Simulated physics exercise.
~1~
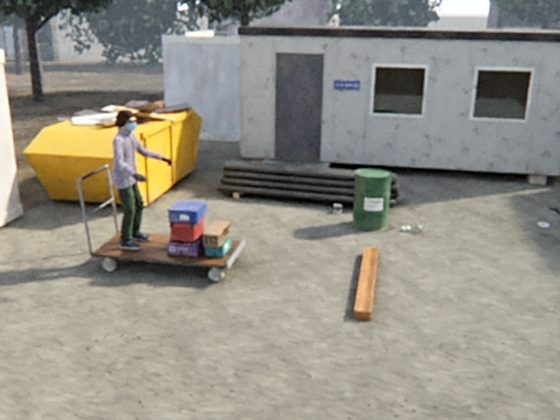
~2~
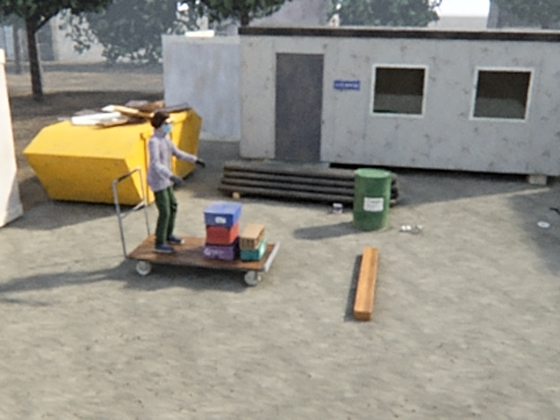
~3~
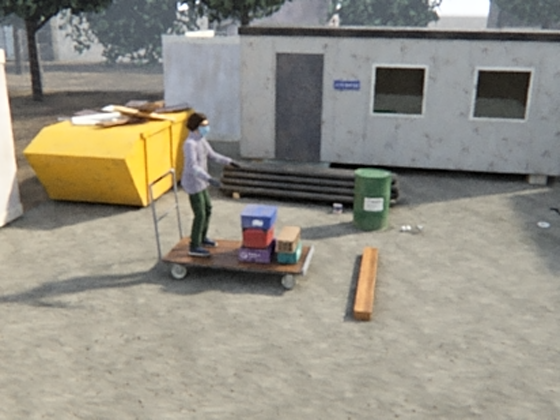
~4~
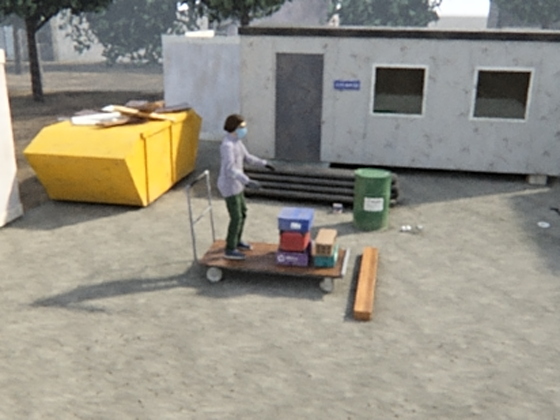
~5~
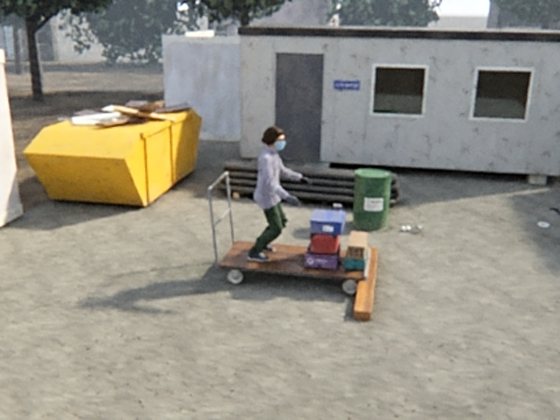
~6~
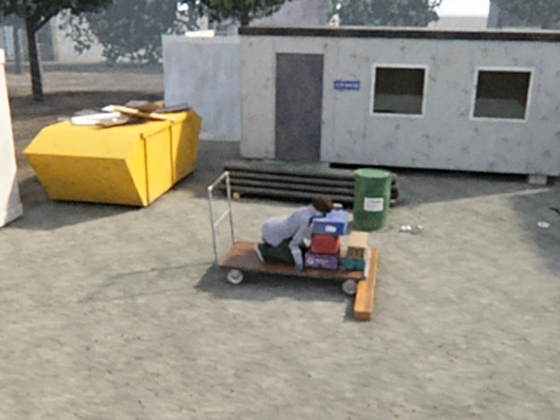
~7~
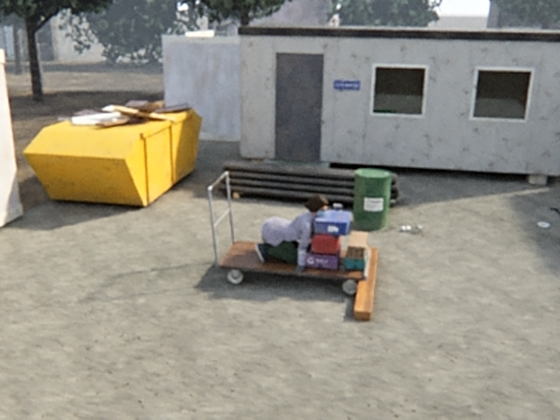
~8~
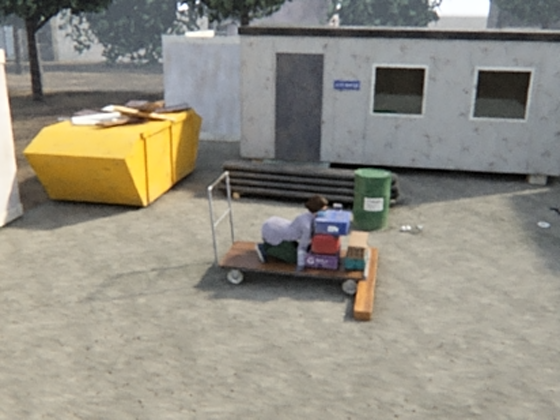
The clip opens on a yard with a yellow skip, a pale cabin and a green barrel, where a person stands on a platform trolley behind a small stack of coloured boxes. The trolley rolls steadily to the right, the rider upright with an arm held forward. It reaches an orange-brown beam lying on the ground and stops against it, while the rider bends at the knees and tips forward. The rider then drops onto the deck and slumps against the boxes. The stack barely shifts, and everything ends at rest, with boxes and rider still aboard.
